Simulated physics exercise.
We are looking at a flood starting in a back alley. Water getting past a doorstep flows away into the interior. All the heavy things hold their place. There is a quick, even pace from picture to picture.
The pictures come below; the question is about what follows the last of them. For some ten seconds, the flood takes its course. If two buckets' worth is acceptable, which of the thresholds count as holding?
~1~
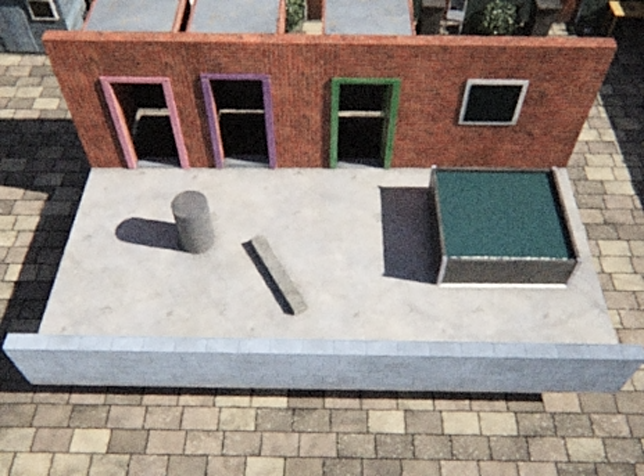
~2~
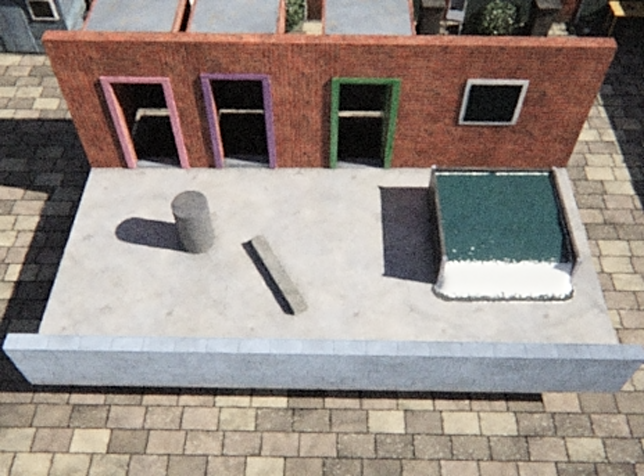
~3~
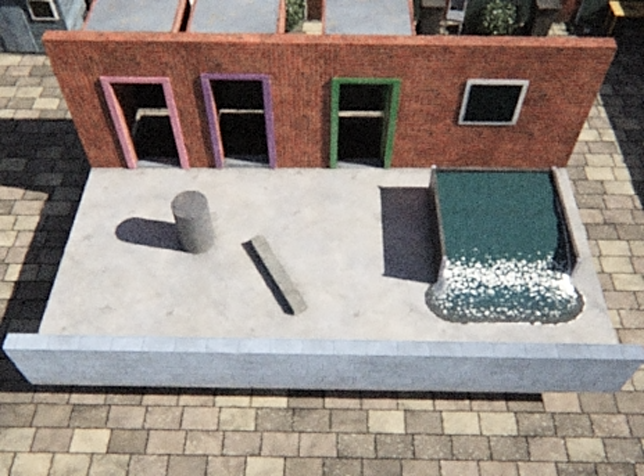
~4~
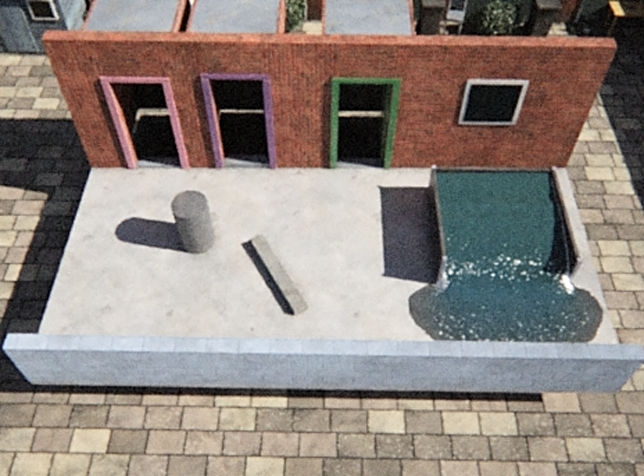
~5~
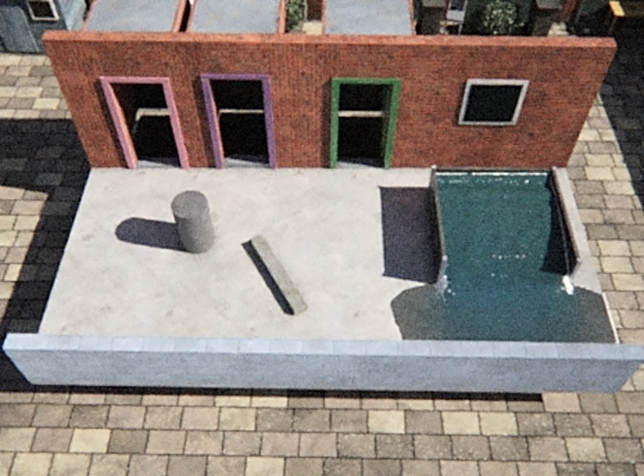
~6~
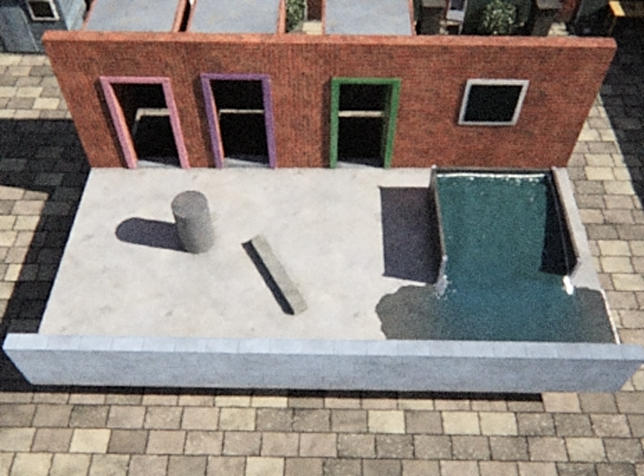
The pink door counts as holding, the green door counts as holding, the purple door counts as holding.
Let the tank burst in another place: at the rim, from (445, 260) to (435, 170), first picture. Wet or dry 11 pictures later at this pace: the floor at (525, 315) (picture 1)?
Answer: Bone-dry.
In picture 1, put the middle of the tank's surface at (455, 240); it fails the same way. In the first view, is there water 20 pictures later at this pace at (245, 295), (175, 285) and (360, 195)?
Spot by spot, in the order asked: Swamped, swamped, untouched.
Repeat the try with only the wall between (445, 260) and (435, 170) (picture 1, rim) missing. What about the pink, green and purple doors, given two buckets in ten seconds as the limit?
Result: Pink goes past the limit; green goes past the limit; purple remains beneath it.
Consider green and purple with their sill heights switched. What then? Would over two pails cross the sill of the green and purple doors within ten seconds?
After the swap the green door stays in check and the purple door breaks the limit.
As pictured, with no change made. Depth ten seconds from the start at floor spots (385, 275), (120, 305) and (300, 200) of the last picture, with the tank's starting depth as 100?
Respectively near 0, 2 and 4 per cent.
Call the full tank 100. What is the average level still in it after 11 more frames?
32 percent or thereabouts.
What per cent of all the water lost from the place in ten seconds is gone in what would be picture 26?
Roughly 40 per cent.
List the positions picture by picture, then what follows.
In the first picture, the water tank at (501, 215) is whole and still.
In the second picture, water pours out at (505, 275) and has run to (434, 287).
In the third picture, water pours out at (505, 277) and has run to (433, 306).
In the fourth picture, water pours out at (505, 277) and has run to (427, 328).
In the fifth picture, water pours out at (504, 277) and has run to a hidden place.
In the sixth picture, the front is at a hidden place, out from the gap at (504, 278).
A moment on, water covers 15 % of the floor; the pink door not reached, the green door not reached, the purple door not reached.
Next, water covers 25 % of the floor; the pink door not reached, the green door not reached, the purple door not reached.
Then, water covers 60 % of the floor; the pink door not reached, the green door not reached, the purple door not reached.
Later, water covers 70 % of the floor; the pink door wet at the sill, nothing in, the green door wet at the sill, nothing in, the purple door under two buckets in.
In the end, water covers 70 % of the floor; the pink door wet at the sill, nothing in, the green door wet at the sill, nothing in, the purple door under two buckets in.
